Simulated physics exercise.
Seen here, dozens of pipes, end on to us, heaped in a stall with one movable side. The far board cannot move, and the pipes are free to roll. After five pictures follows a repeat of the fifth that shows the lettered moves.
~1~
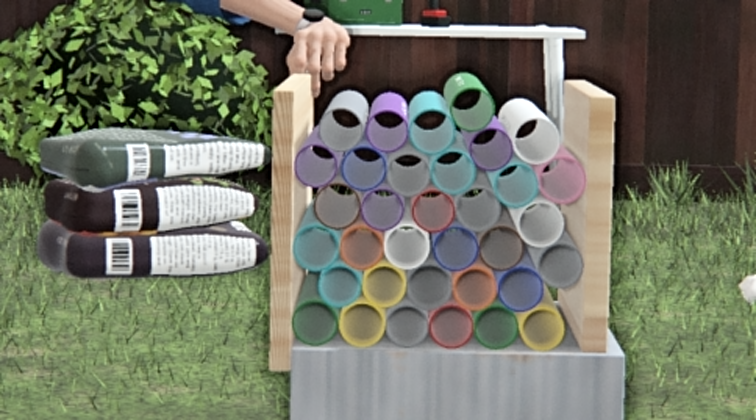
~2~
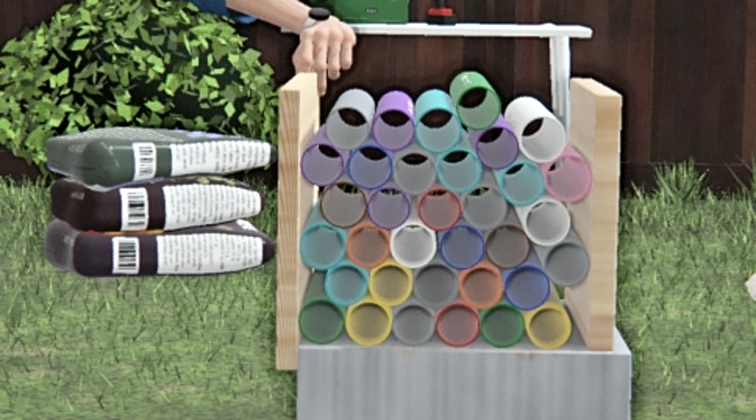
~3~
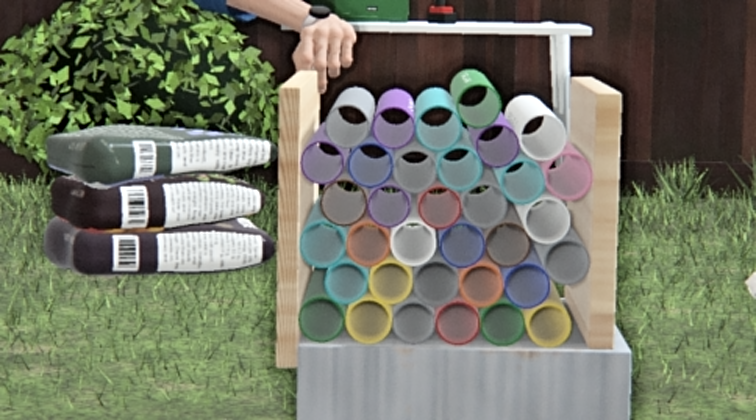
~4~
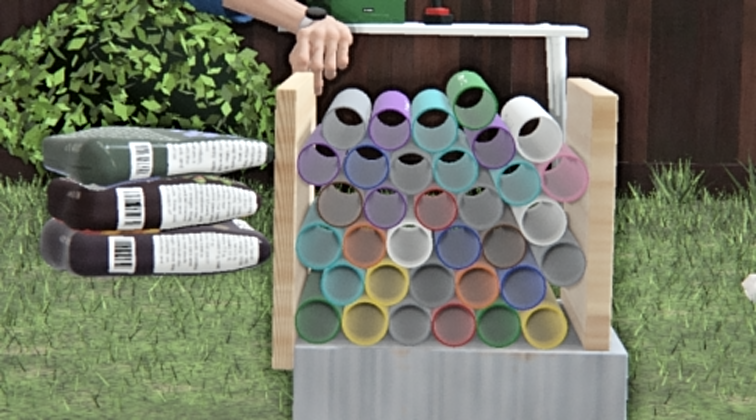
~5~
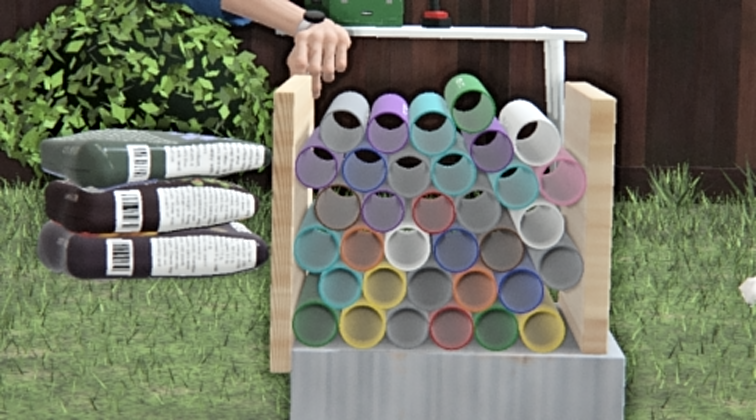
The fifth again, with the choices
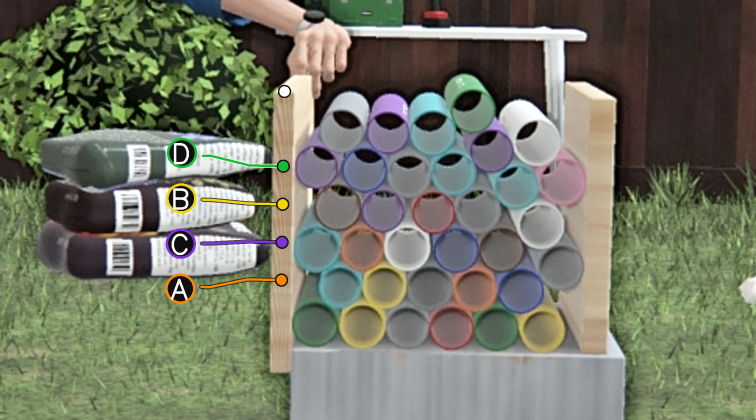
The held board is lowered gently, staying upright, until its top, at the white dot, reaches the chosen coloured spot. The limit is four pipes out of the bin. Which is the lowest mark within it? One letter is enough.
The lowest mark that will do is A.
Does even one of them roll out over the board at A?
Yes.
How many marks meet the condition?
The number is four.
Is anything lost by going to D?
No.
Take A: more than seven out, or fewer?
Fewer than seven.
On the marked copy, A at (281, 281); B at (282, 204); C at (282, 242); D at (283, 166); the white dot at (284, 91).
With A. Early on, top of the board (294, 174).
Further on, top of the board (293, 268).
At the end, top of the board (293, 280), two out over the board.
As for the rest, B none out over the board; C two out over the board; D none out over the board.
